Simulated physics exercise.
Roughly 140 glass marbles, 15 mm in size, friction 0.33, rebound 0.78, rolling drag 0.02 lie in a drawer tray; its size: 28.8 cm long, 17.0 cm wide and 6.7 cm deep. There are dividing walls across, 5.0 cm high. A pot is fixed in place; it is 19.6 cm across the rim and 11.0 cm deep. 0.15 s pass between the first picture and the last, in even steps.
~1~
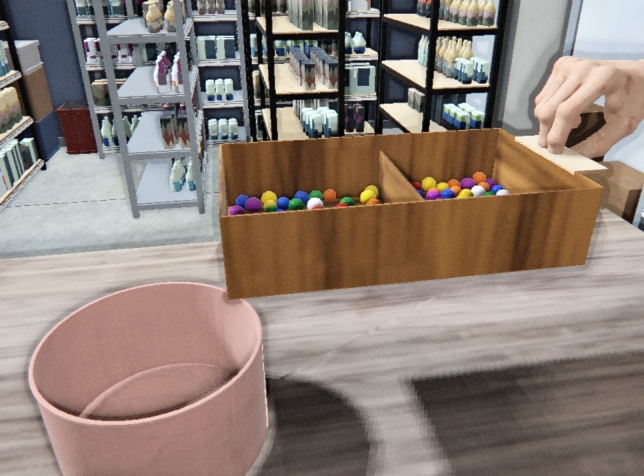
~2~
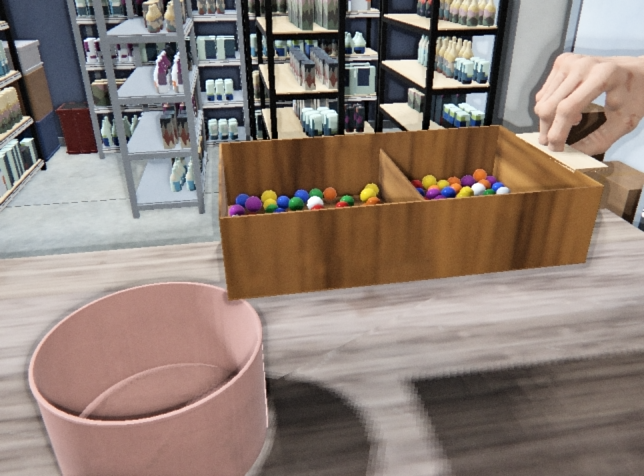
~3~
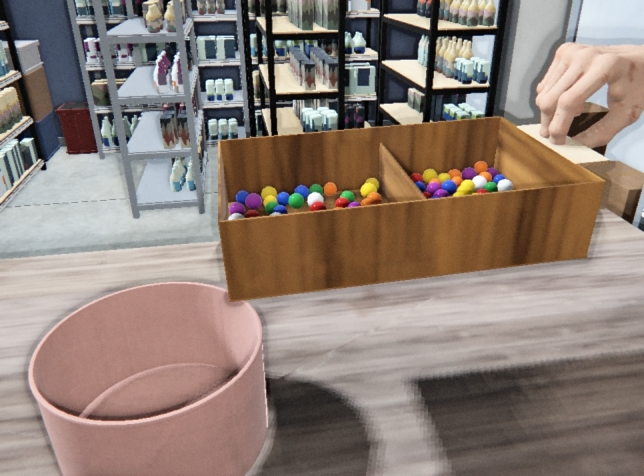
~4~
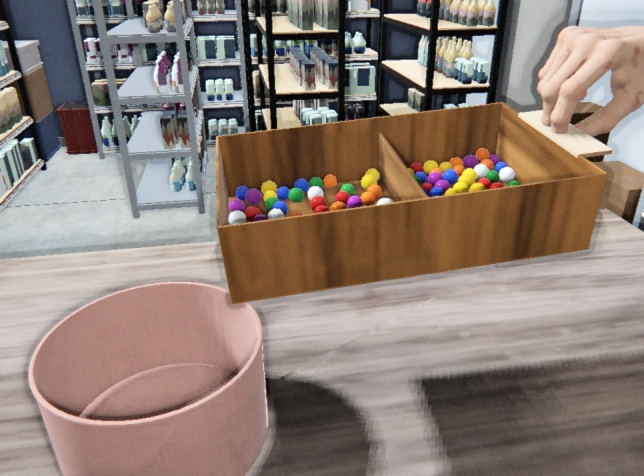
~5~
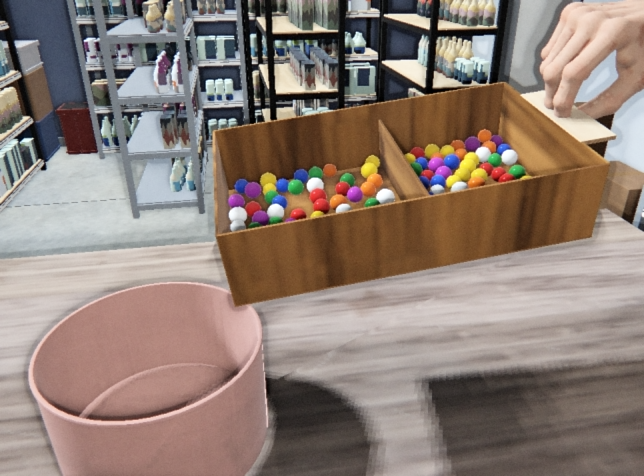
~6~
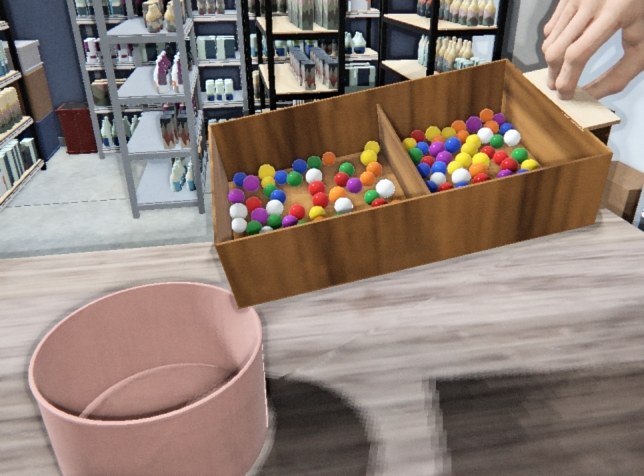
A hand gradually tilts a divided wooden tray of colourful marbles toward the front left.
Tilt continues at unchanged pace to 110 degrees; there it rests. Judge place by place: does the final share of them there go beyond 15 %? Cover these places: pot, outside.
Pot - stays within; outside everything - goes beyond.
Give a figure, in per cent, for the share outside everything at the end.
Estimate: About 95 %.
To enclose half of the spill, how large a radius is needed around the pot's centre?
Around 42 centimetres.
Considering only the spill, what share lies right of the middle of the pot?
60 %, approximately.
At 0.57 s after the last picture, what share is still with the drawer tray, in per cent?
Around 95 per cent.
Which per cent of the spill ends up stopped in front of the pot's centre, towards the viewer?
Share: About 90 %.
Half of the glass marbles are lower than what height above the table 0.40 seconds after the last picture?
Around 30 cm above the table.
Then, 0.22 s after the last picture, tilt 56 degrees; drawer tray 100 %; middle of all pieces near (382, 155).
Then, 0.40 s after the last picture, tilt 89 degrees; drawer tray 100 %; middle of all pieces near (366, 144).
Then, 0.57 s after the last picture, tilt 110 degrees; drawer tray 95 %, in the air 5 %; middle of all pieces near (336, 219).
Then, 0.73 s after the last picture, tilt 110 degrees; drawer tray 15 %, pot 5 %, outside 20 %, in the air 55 %; middle of all pieces near (280, 448).
In the end, drawer tray 0 %, pot 5 %, outside 95 %.
